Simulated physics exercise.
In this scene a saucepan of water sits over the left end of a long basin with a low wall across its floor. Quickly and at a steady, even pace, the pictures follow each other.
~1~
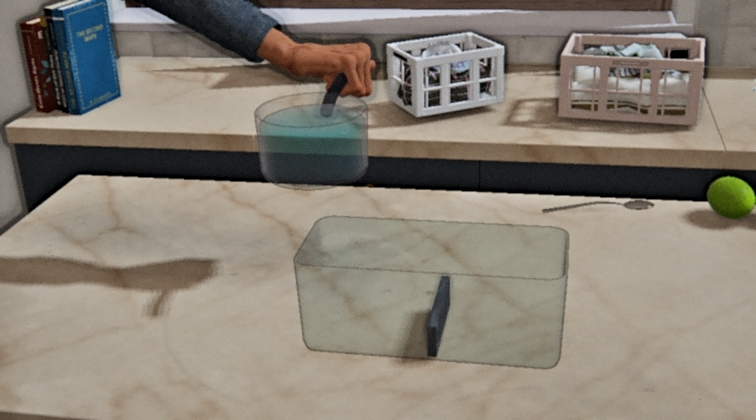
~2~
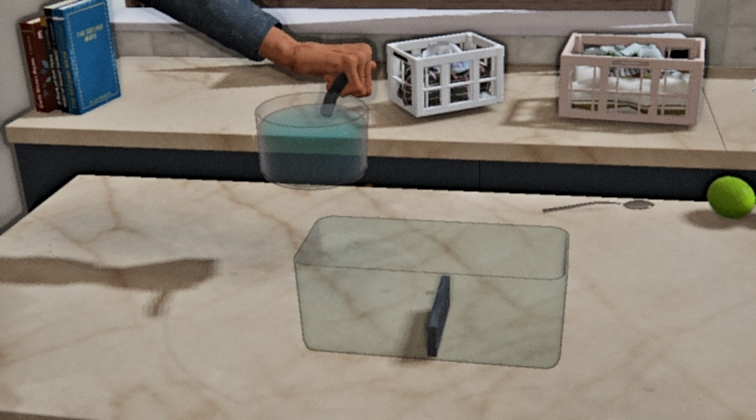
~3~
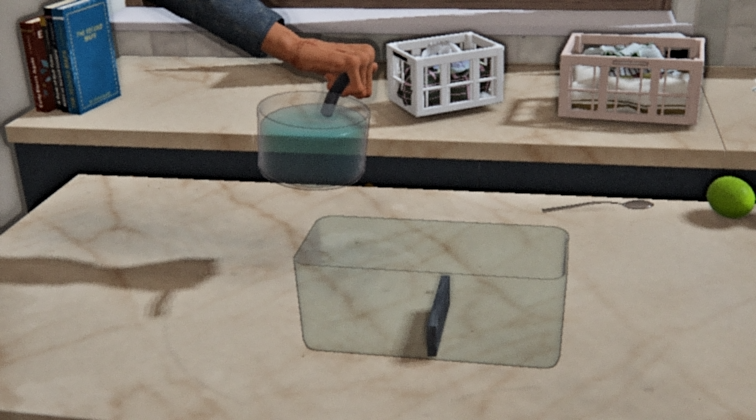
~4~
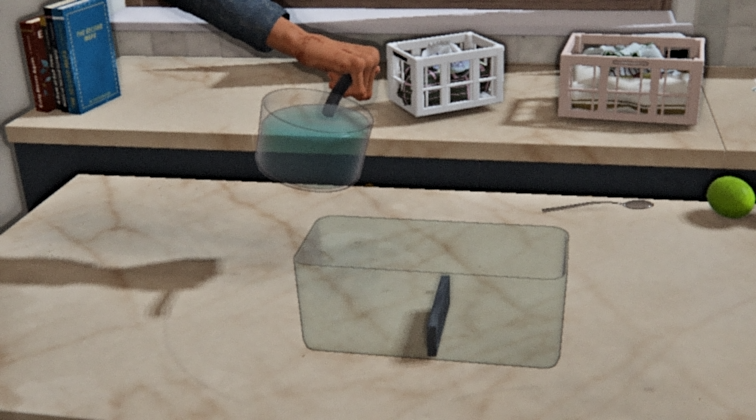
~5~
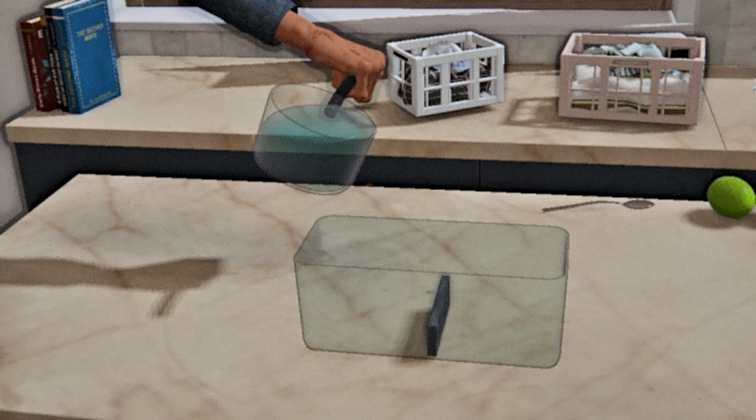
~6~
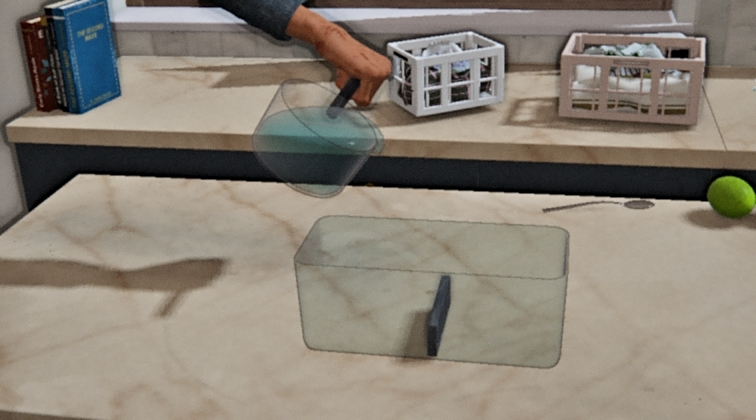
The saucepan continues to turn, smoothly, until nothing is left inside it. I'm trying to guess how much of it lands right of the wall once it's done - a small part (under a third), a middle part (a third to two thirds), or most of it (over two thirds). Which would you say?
I'd say a small part, under a third.
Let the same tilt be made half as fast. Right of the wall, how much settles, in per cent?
Estimate: Around 40 %.
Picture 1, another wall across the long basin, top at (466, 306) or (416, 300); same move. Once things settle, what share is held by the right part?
15 per cent, then 55 per cent, roughly.
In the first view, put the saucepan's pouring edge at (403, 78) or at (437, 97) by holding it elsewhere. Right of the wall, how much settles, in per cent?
Roughly 70 per cent, then roughly 90 per cent.
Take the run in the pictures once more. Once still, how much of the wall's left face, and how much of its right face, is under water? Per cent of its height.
Left about 70, right about 20.
A moment on, the tilt is 101° and 27 per cent is still to pour, 25 is left of the wall and 9 right of it.
Next, the tilt is 112° and 4 per cent is still to pour, 73 is left of the wall and 15 right of it.
Then the tilt is 112° and 0 per cent is still to pour, 76 is left of the wall and 19 right of it.
Later the tilt is 112° and 0 per cent is still to pour, 76 is left of the wall and 20 right of it.
In the end 76 per cent lies left of the wall, 20 right of it and 4 outside.
